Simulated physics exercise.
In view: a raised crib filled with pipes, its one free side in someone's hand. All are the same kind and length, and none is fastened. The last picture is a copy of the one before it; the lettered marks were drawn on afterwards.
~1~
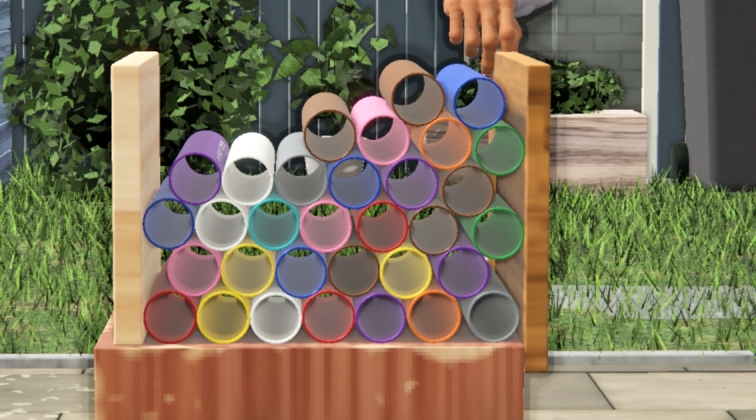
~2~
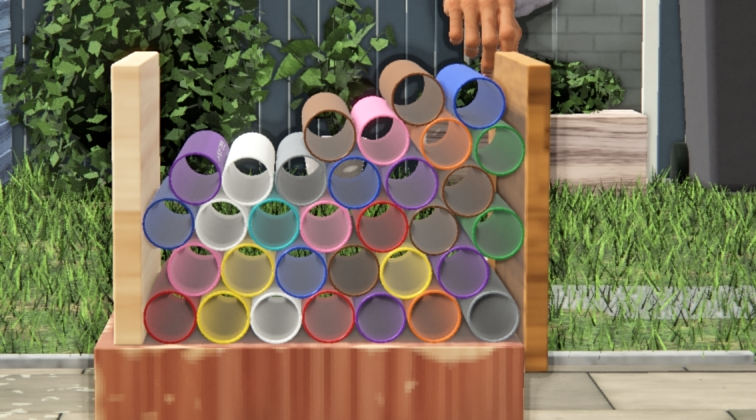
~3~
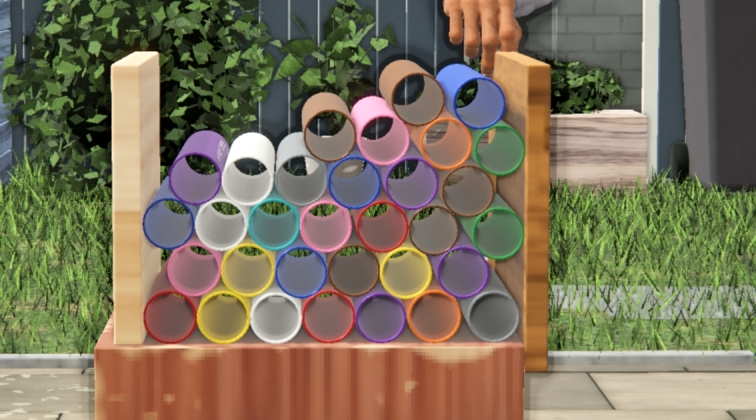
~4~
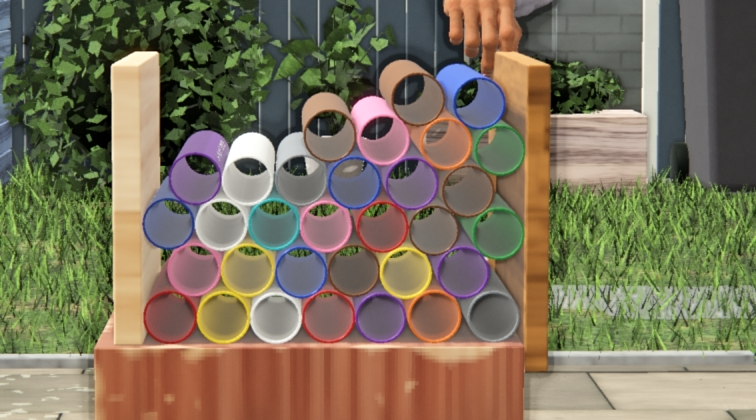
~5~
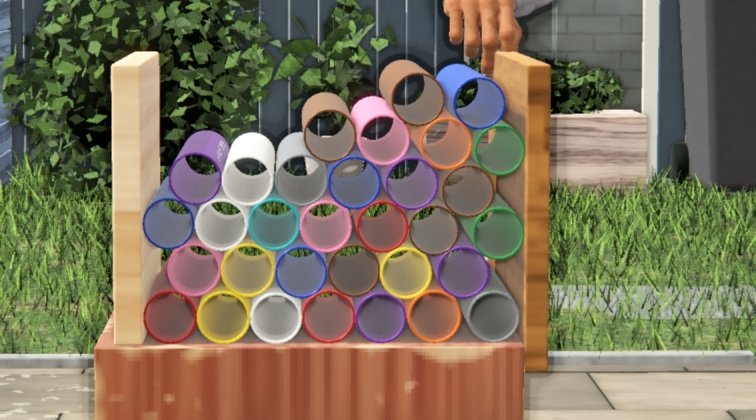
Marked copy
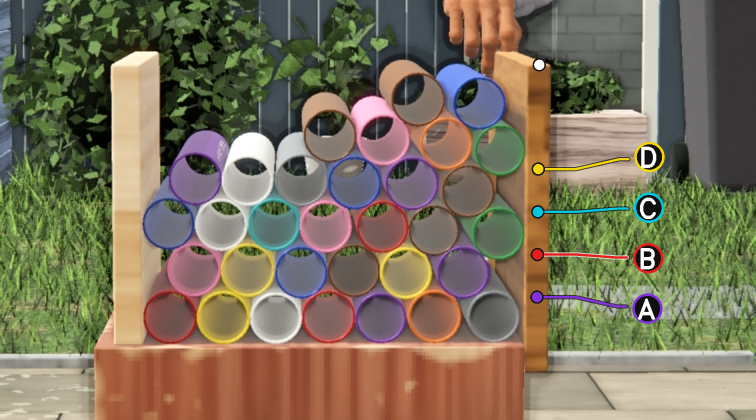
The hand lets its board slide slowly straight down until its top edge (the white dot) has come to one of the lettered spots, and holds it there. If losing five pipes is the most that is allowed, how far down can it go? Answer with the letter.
Down to B.
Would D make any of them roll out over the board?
At D: No.
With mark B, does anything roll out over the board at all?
Yes, at B.
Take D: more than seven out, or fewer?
At D, fewer than seven.
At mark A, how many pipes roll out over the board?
It comes to six.
On the marked copy, A at (537, 298); B at (538, 254); C at (538, 212); D at (539, 169); the white dot at (540, 65).
Taking B. A third of the way, top of the board (525, 150).
Two thirds of the way, top of the board (524, 247).
When it is over, top of the board (524, 253), two out over the board.
As for the rest, A six out over the board; C none out over the board; D none out over the board.
